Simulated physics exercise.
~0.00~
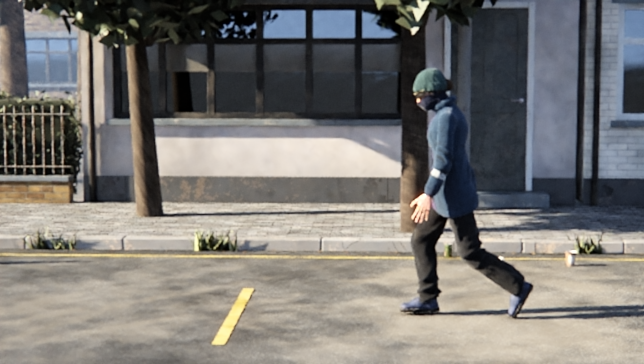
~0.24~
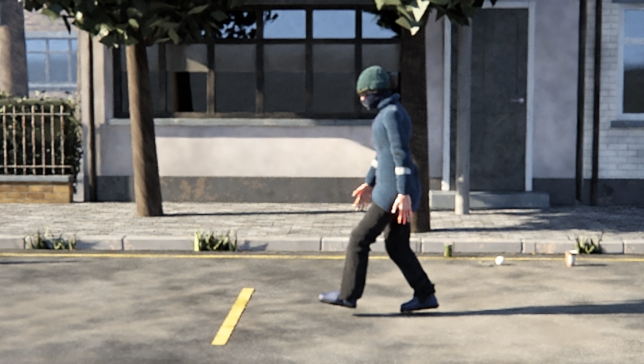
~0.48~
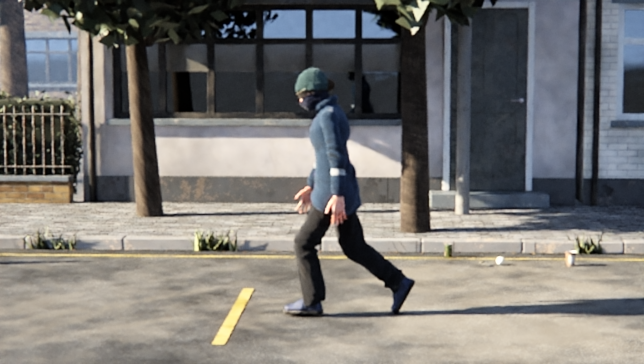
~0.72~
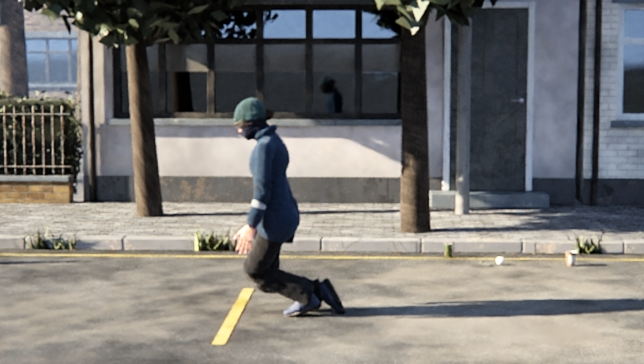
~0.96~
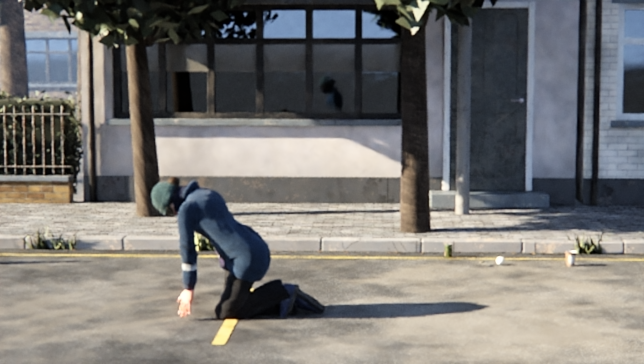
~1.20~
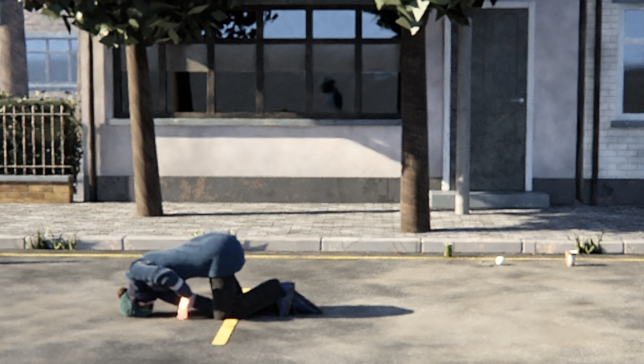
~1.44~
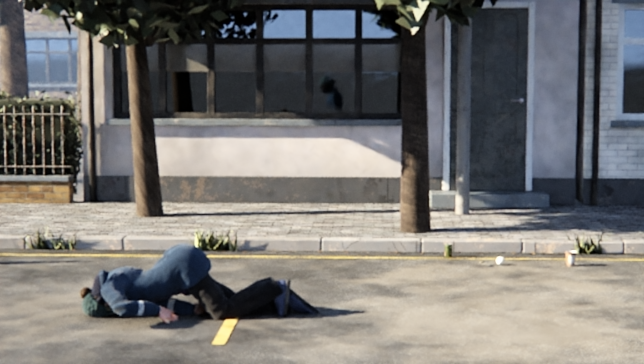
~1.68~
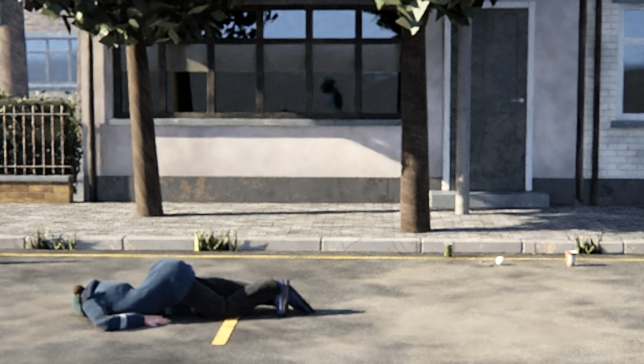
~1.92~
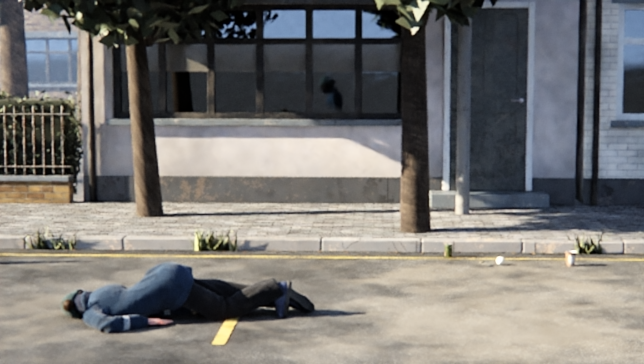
On a street outside a building with a wide window, a person in a green beanie and blue jacket walked left toward a yellow strip, dropped to their knees, pitched forward, and ended lying face down across it, head to the left.
